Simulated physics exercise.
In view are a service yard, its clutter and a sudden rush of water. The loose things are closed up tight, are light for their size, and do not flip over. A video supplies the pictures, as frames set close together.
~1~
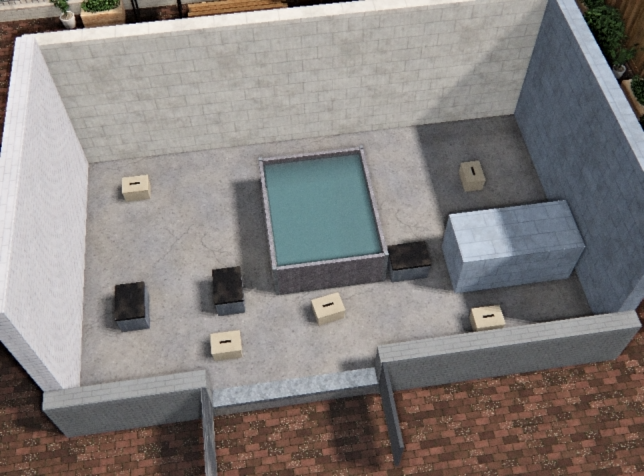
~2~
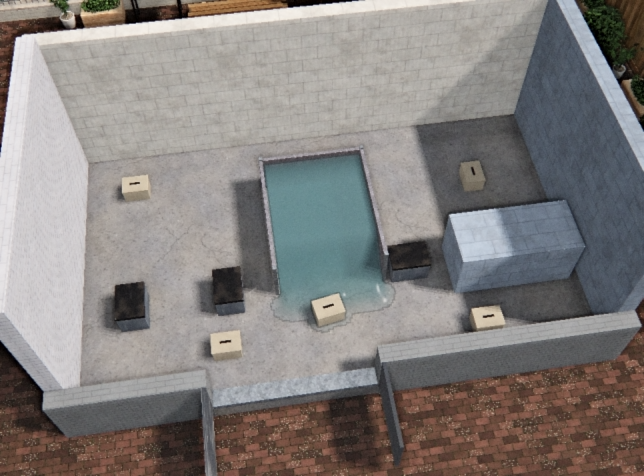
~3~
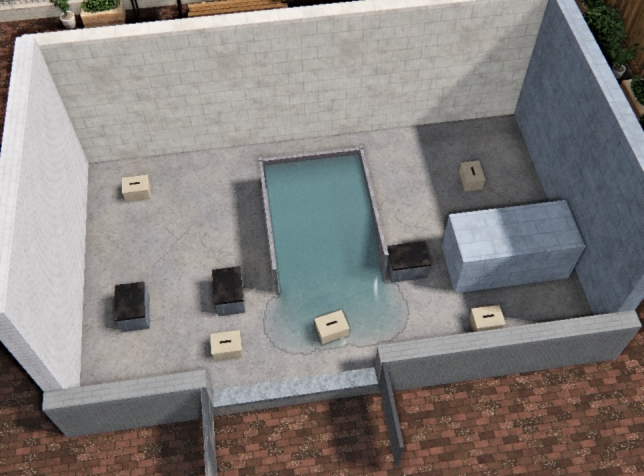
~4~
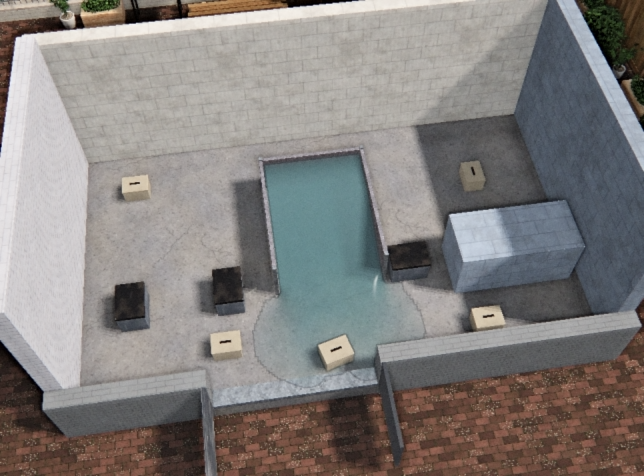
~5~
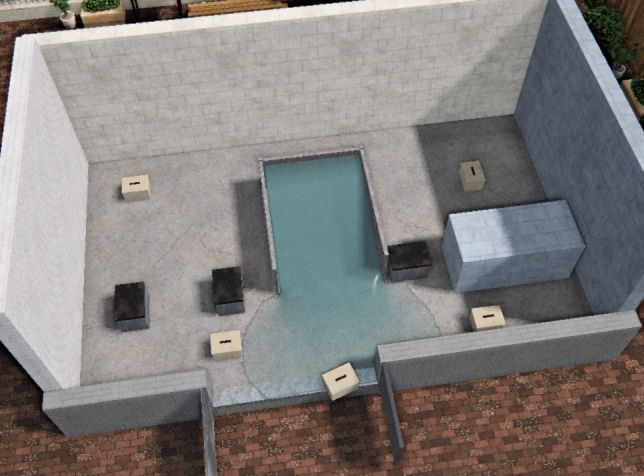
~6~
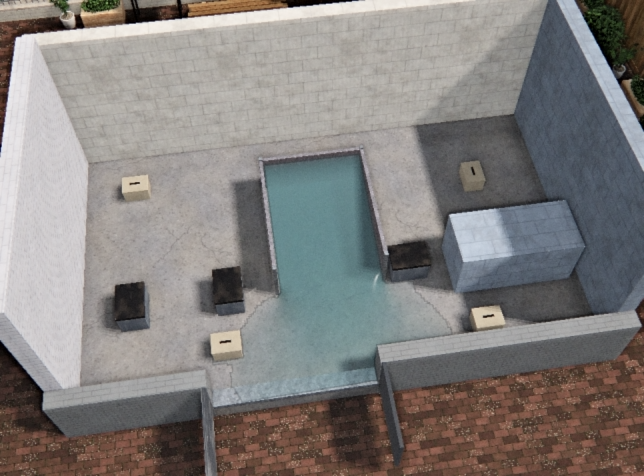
In a walled yard scattered with pale and dark boxes, water burst from the front of a raised pool and spread across the floor, carrying one pale box out through the front gap.
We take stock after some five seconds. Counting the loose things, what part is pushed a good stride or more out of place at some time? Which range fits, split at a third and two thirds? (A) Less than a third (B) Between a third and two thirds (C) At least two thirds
Less than a third.
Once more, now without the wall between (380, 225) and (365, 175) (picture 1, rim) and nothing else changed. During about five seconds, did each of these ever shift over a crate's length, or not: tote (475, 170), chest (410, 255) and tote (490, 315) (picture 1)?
Results in order: Cleared that distance / stayed short / cleared that distance.
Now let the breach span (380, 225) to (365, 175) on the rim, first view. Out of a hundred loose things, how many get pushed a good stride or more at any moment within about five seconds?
It comes to some 20 per cent.
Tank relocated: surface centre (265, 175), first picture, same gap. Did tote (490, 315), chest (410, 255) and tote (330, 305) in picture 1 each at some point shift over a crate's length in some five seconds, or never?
First got that far, then never got that far, then got that far.
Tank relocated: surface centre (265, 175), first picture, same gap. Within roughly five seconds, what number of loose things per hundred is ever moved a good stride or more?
My reckoning says roughly 40 percent.
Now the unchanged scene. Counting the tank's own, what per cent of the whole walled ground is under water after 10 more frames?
I'd put it near 30 percent.
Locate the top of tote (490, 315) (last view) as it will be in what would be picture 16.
The top ends up somewhere near (548, 287).
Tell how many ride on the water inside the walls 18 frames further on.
1.
A moment on, 1 of 8 are well off their spots; 0 afloat.
Next, 2 of 8 are well off their spots; 0 afloat.
Later, 2 of 8 are well off their spots; 1 afloat.
In the end, 2 of 8 are well off their spots, and 2 have been at some point; 1 afloat.
